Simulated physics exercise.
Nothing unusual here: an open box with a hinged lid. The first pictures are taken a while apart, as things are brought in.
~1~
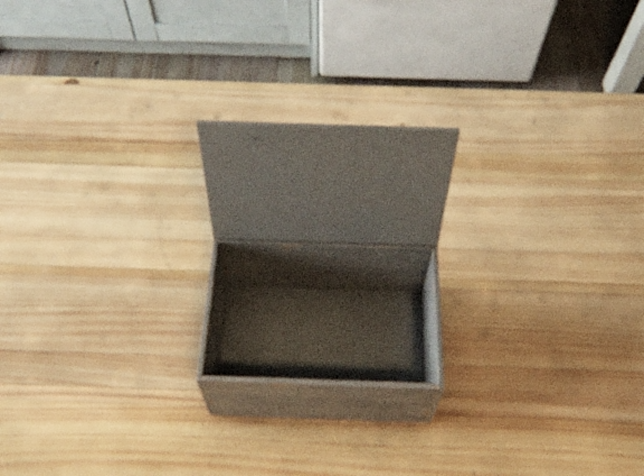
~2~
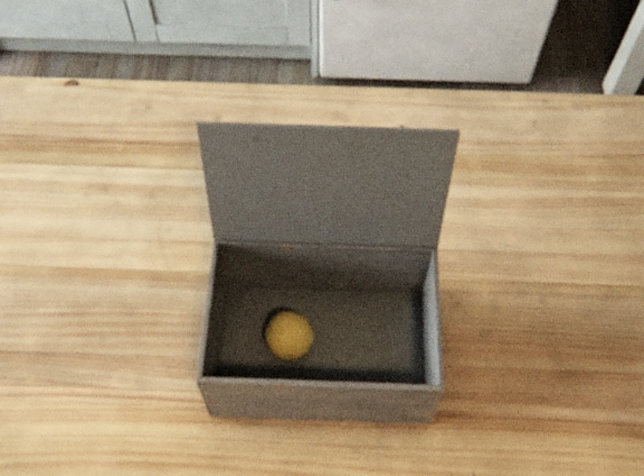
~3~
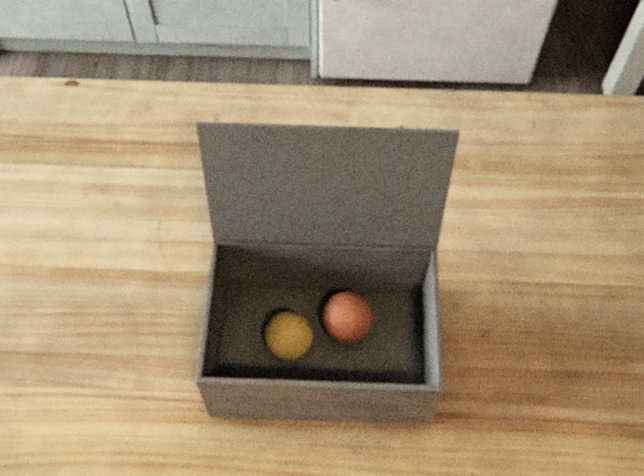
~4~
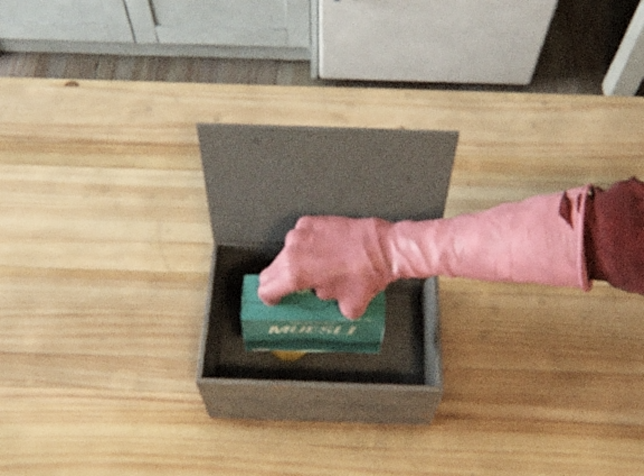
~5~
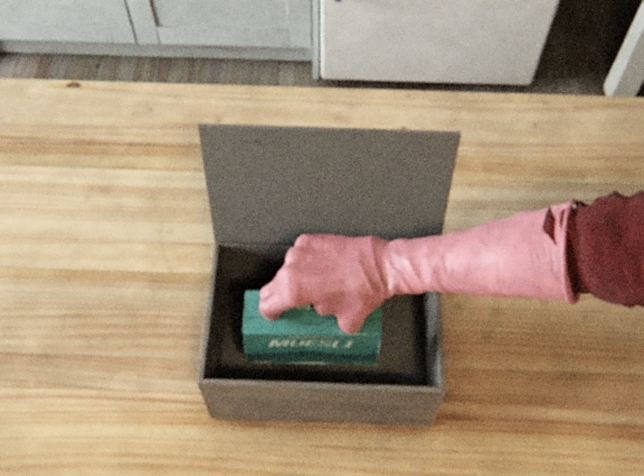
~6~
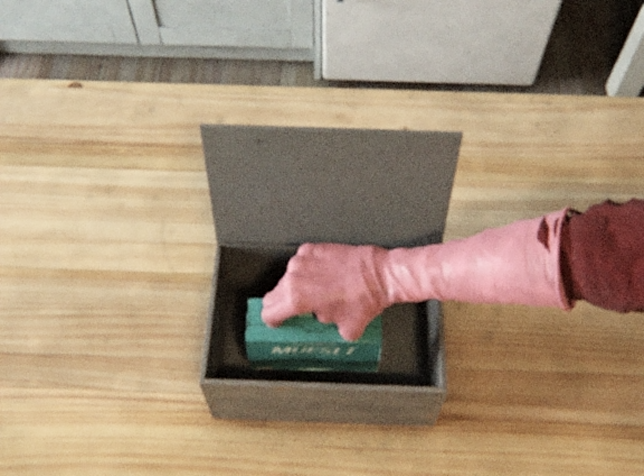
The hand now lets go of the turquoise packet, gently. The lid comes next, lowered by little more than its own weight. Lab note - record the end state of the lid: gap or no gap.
End state: No gap.
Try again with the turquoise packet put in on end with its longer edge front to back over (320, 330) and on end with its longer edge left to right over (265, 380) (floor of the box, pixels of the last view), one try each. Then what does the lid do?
Packed the first way the lid lowers fully; packed the second way it is left gaping.
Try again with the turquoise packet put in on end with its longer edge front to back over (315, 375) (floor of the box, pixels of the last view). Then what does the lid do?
With this placement the lid lies closed.
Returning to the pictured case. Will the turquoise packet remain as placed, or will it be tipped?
At the finish it goes crooked.
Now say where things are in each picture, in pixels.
In the first frame, the last thing is not in view yet.
In the second frame, the last thing is not in view yet.
In the third frame, the last thing is not in view yet; orange lemon (347, 317).
In the fourth frame, still above its spot; turquoise packet (313, 315).
In the fifth frame, still above its spot; turquoise packet (312, 328).
In the sixth frame, in place under the hand; turquoise packet (314, 335).
Then, 0.40 s on from there, turquoise packet on its side near (318, 371); yellow lemon shifted about its own width; orange lemon shifted a little.
Then, 1.50 s on from there, lid 66° above the rim; turquoise packet on its side near (318, 370); yellow lemon shifted about its own width.
Then, 1.90 s on from there, lid 17° above the rim; turquoise packet on its side near (318, 370); yellow lemon shifted about its own width.
In the end, lid shut; toppled in the box, turquoise packet; the other 2 unmoved. At the end, from the last picture's camera, turquoise packet near (318, 370).
